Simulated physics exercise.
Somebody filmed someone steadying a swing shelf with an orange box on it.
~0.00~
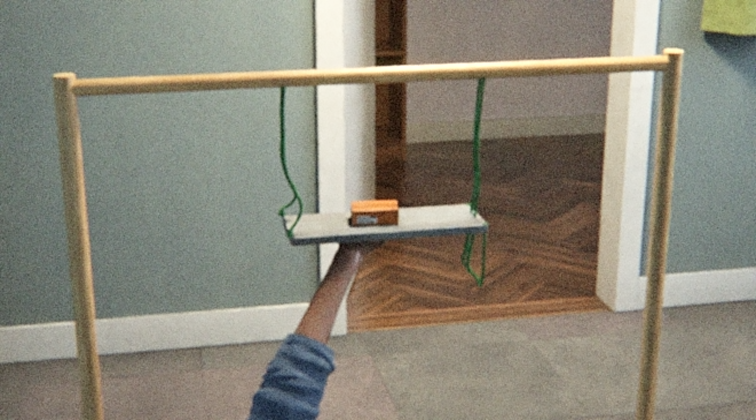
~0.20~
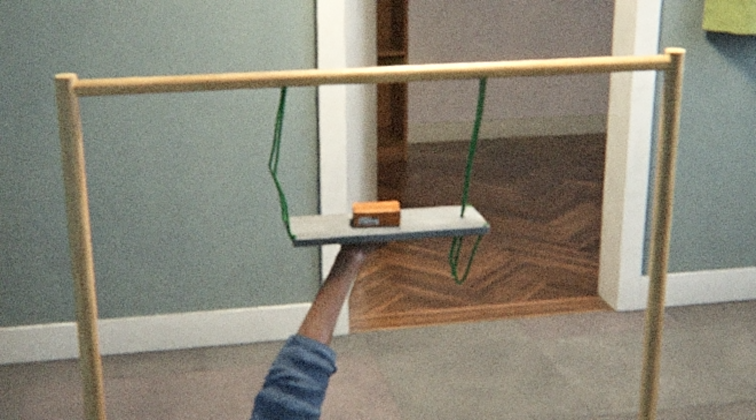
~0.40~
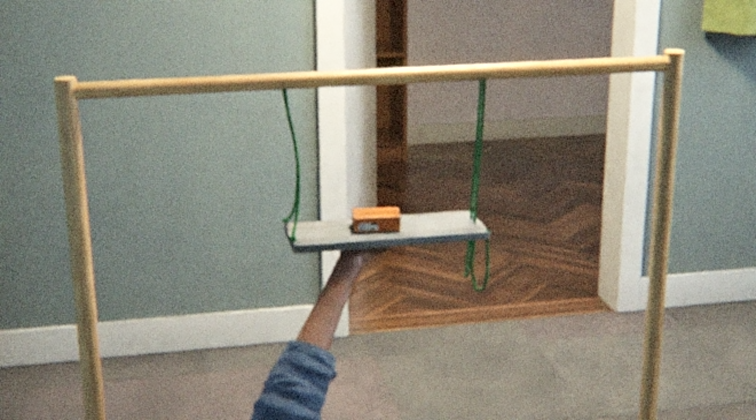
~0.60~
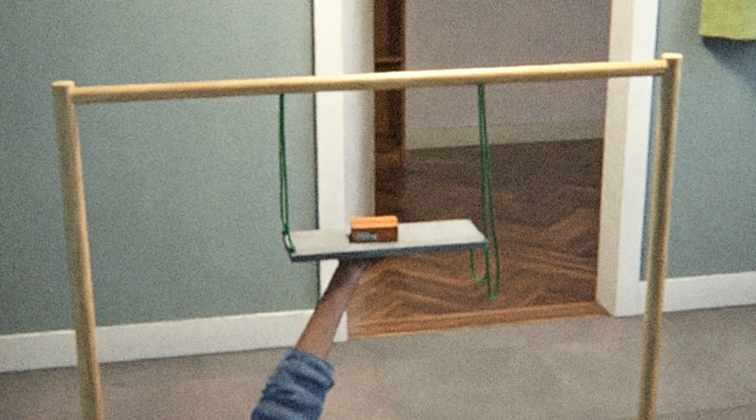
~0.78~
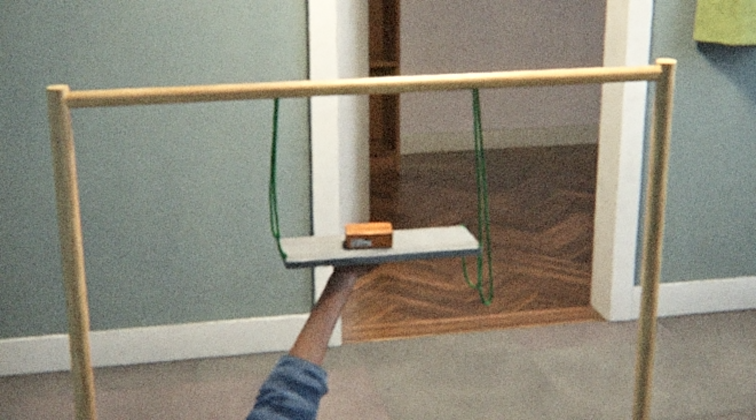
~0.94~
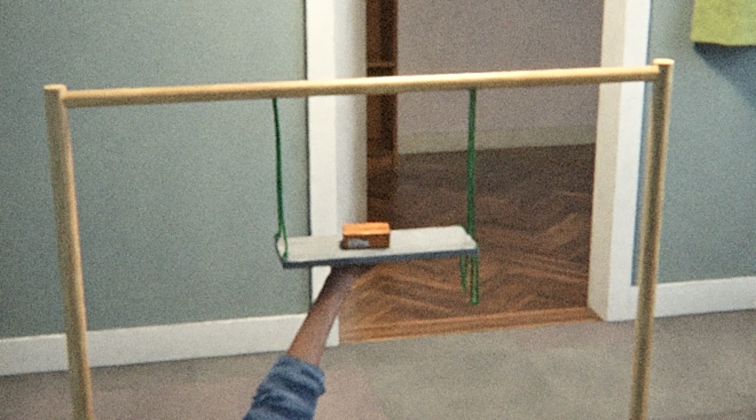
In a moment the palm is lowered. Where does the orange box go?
In the end the orange box is shed rightwards.
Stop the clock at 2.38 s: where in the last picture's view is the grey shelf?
Close to (364, 299).
After 1.74 s, board tipped 22° down to the right; box on the floor.
After 2.38 s, board tipped 45° down to the right; box on the floor.
In the end, board tipped 43° down to the right; box on the floor. The orange box goes off on the right.
